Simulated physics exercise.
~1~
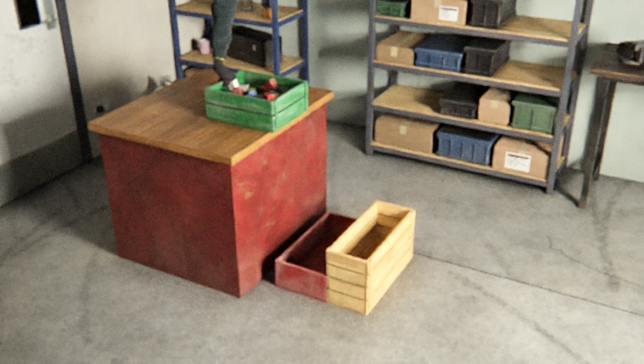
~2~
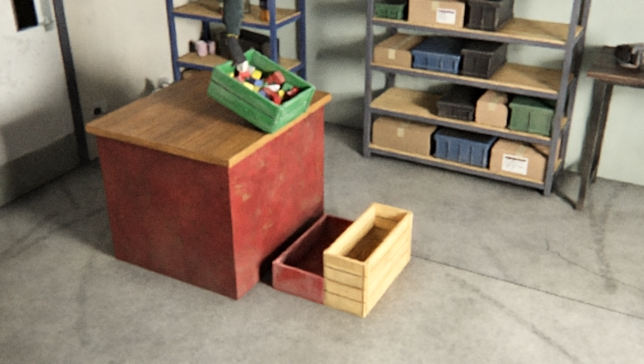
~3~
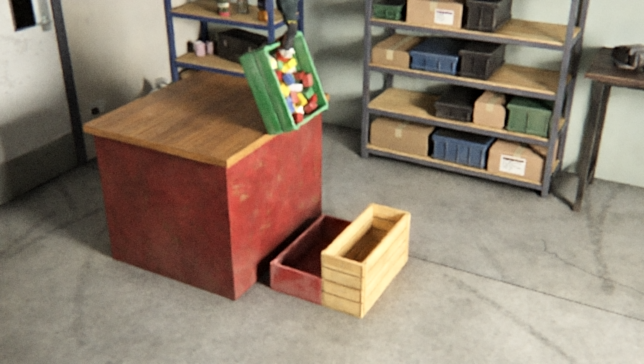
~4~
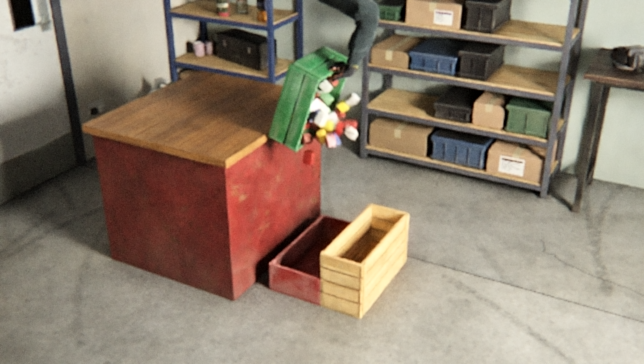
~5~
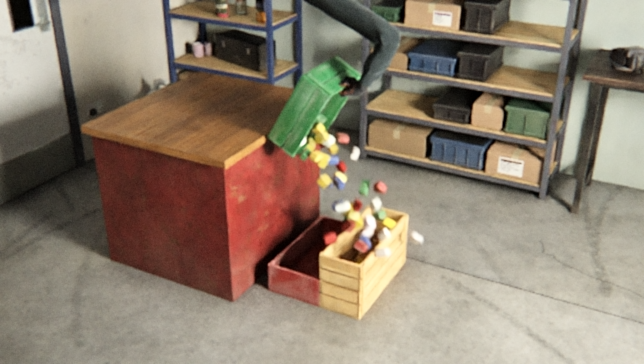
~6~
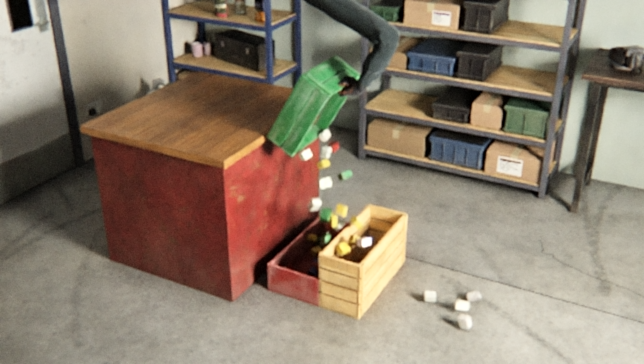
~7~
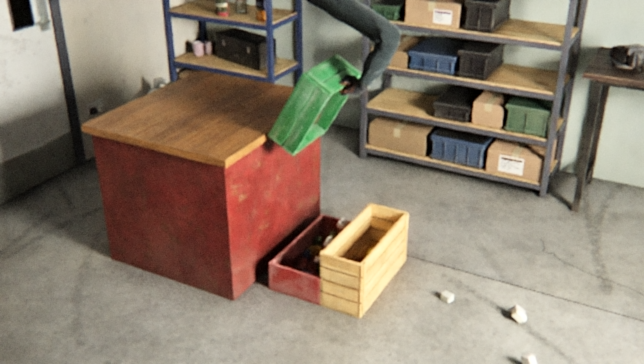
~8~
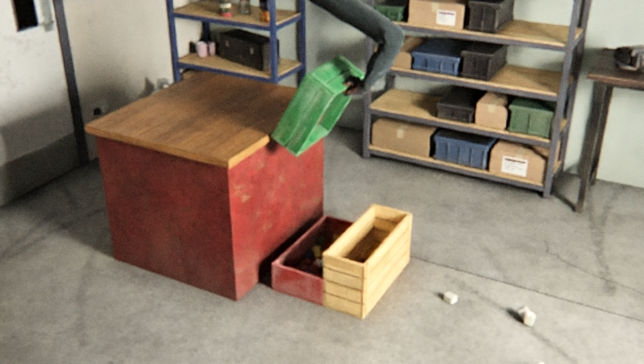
To begin with, a green box filled with colourful toy bricks rests on a wooden-topped red bench, with a red tub and a wooden tub on the floor to the right and a dark arm reaching in behind it. The arm tips the box to the right, over the bench's edge. As it tilts further, the bricks slide out and tumble in a loose stream. Most drop into the two tubs, while a few pale ones scatter onto the concrete beyond the wooden tub. Finally, the box hangs steeply upturned in the arm's hold, with a few bricks lying on the floor.
